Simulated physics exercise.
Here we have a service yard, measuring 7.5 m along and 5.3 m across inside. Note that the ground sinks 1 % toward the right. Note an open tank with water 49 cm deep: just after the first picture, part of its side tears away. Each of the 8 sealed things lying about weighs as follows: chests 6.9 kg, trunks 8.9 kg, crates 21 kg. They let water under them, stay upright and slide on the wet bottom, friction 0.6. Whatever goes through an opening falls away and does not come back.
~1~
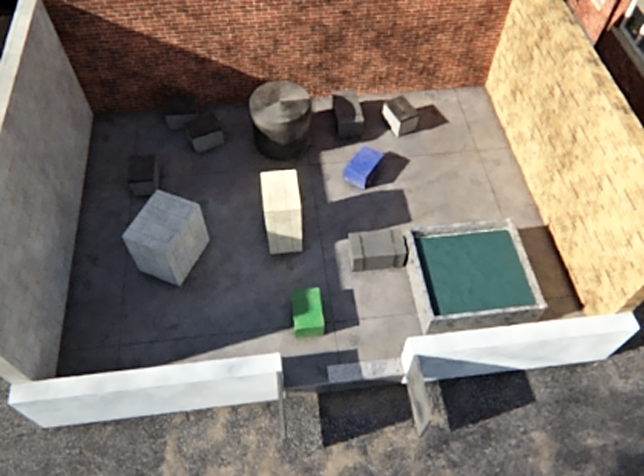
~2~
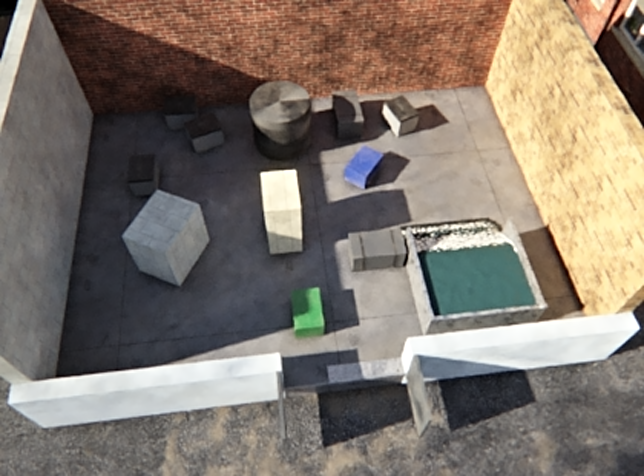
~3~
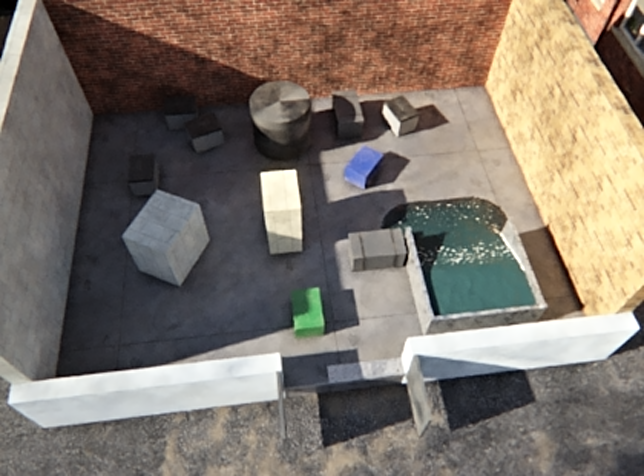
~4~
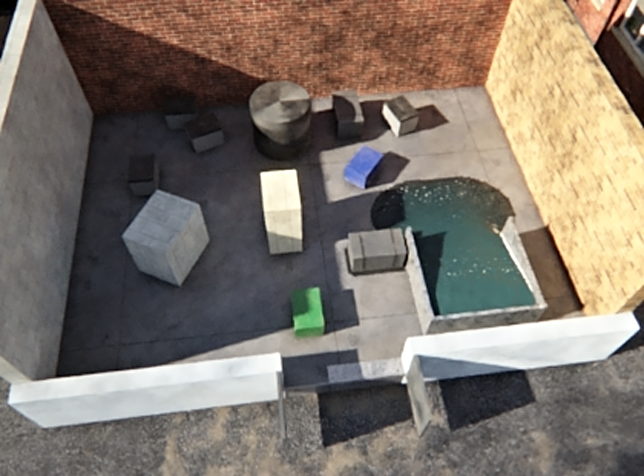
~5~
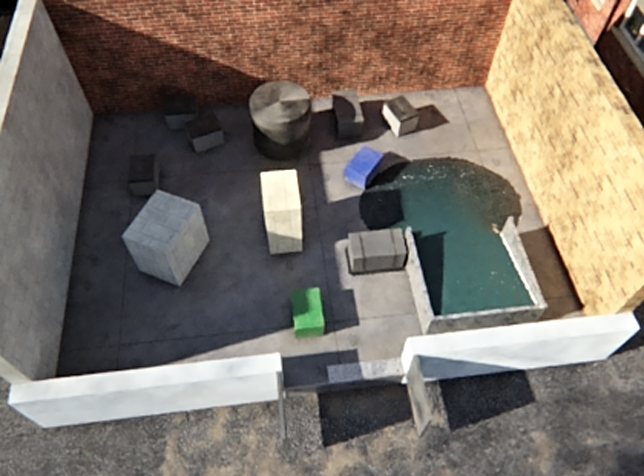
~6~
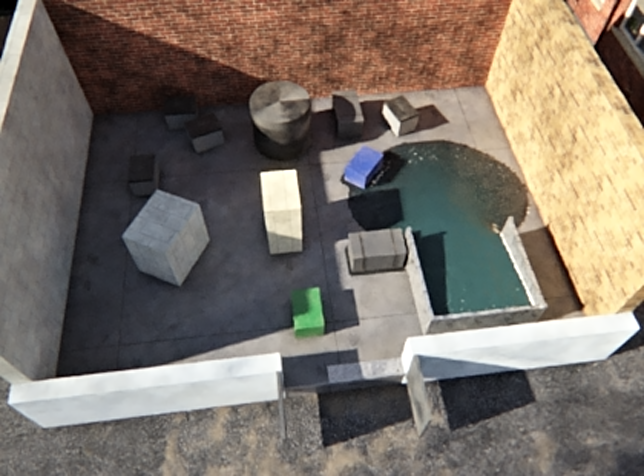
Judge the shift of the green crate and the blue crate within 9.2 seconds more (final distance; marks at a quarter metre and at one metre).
Green crate - next to no motion; blue crate - a short hop.
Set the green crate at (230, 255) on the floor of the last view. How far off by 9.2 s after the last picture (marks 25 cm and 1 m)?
By that time it keeps its spot.
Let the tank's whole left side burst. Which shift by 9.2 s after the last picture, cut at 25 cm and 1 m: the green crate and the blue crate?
The green crate is swept away, the blue crate hardly moves.
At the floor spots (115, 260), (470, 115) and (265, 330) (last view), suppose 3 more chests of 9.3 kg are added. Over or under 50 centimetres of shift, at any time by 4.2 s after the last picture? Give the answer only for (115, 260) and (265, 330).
In the order asked: Shy of the mark; shy of the mark.
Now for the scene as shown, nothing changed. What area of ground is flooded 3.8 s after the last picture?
The covered patch comes to about 21 m2.
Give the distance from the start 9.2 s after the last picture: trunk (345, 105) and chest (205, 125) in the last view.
In that order: 30 cm, 10 cm.
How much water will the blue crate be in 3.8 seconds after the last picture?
Roughly 7 cm at that moment.
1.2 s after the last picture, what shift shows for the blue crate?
About 60 cm.
Then, 1.2 s after the last picture the green crate is near (307, 308), 0.0 m from its start, aground; the blue crate is near (340, 144), 0.6 m from its start, aground; 0 of 8 are out; 1 afloat.
Then, 3.8 s after the last picture the green crate is near (307, 308), 0.0 m from its start, aground; the blue crate is near (330, 139), 0.7 m from its start, aground; 0 of 8 are out; 2 afloat.
Then, 6.2 s after the last picture the green crate is near (307, 308), 0.0 m from its start, aground; the blue crate is near (330, 139), 0.7 m from its start, aground; 0 of 8 are out; 2 afloat.
Then, 9.2 s after the last picture the green crate is near (307, 308), 0.0 m from its start, aground; the blue crate is near (330, 139), 0.7 m from its start, aground; 0 of 8 are out; 1 afloat.
